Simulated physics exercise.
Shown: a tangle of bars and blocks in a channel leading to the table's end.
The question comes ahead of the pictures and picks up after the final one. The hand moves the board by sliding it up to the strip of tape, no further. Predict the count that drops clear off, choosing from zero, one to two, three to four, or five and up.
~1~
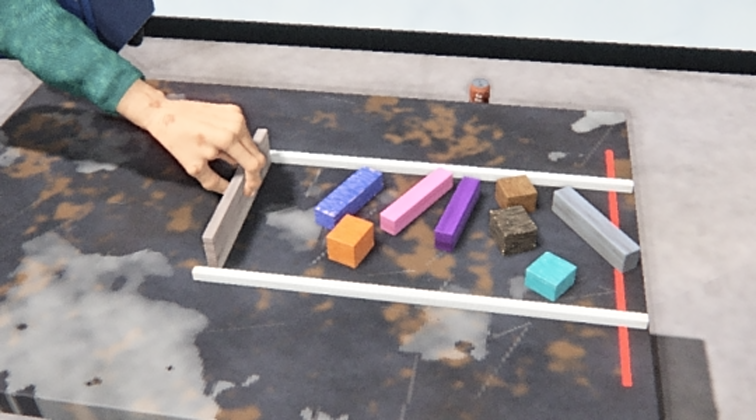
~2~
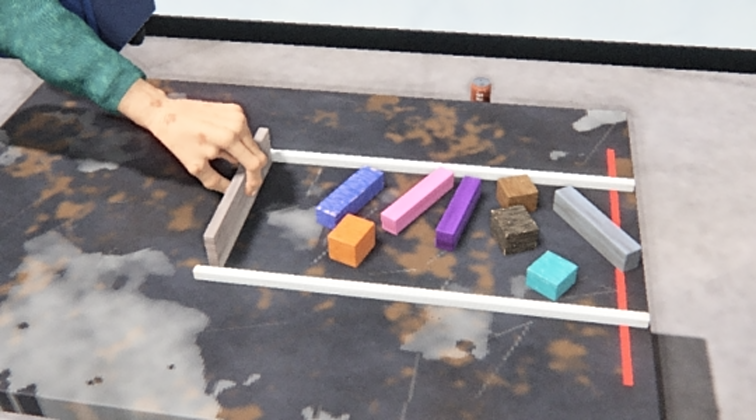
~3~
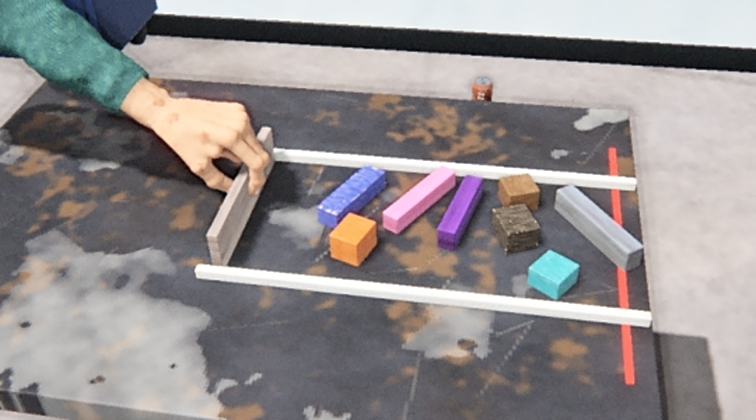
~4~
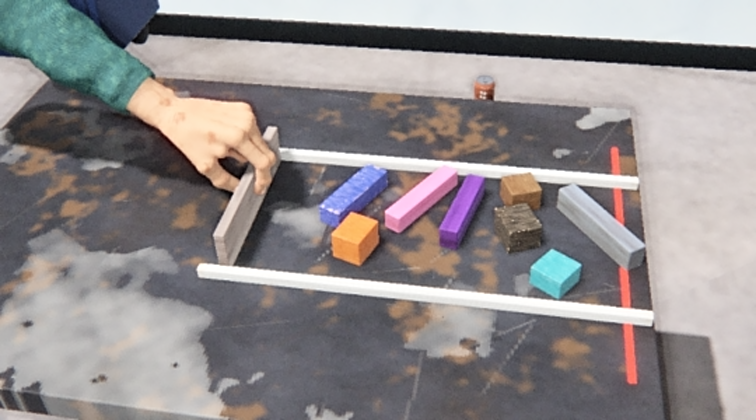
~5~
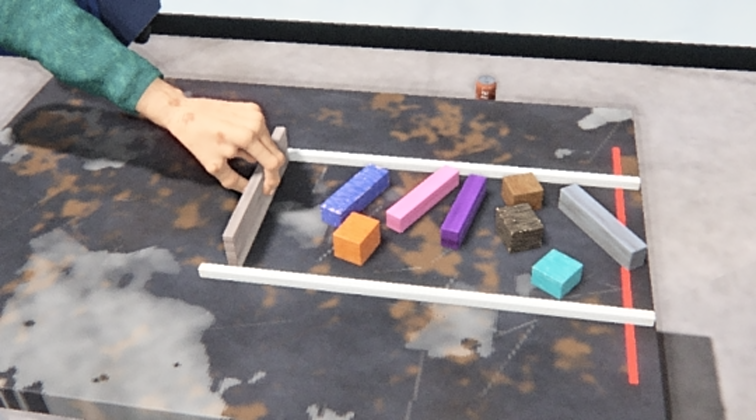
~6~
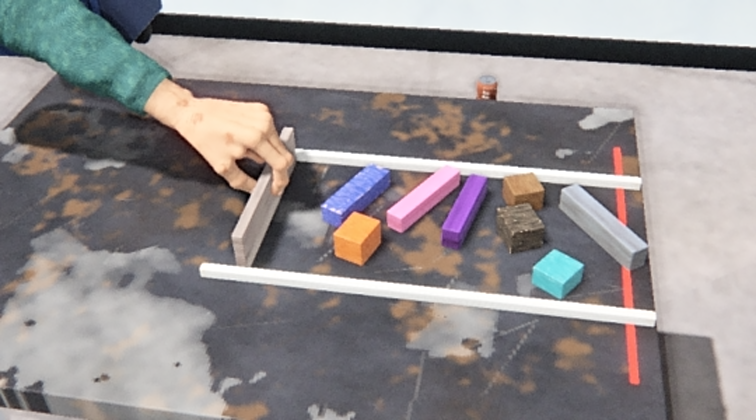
It sends over the edge more than four pieces.
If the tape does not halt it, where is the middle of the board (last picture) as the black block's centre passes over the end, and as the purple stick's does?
The middle is at (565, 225) when it's the black block, and at (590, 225) when it's the purple stick.
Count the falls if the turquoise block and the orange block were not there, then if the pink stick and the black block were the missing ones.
You'd get 5 in the first case and 3 in the second one.
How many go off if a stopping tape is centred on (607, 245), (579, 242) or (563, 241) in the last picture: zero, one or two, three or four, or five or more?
Counts for the three tries are 3 or 4, 3 or 4 and just one or two.
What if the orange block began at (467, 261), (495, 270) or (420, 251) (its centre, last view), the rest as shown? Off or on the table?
Result per try, in order: Not toppled; not toppled; not toppled.
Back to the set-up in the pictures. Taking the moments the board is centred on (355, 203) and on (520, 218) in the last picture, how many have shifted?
Counts: 2 / 8.
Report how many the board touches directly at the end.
It ends up touching 3.
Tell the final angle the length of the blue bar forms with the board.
Some 0 degrees.
Soon after, none off yet; grey stick at rest near (602, 226); turquoise block at rest near (558, 274); brown block at rest near (523, 193).
After that, none off yet; grey stick moving near (606, 226); turquoise block at rest near (558, 274); brown block displaced about its own width near (552, 195).
And then, one off so far; grey stick on its way down near (669, 346); turquoise block displaced about its own width near (606, 289); brown block displaced well along near (647, 201).
In the end, the number that fall off is five or more; gone, pink stick, purple stick, black block, brown block and grey stick.
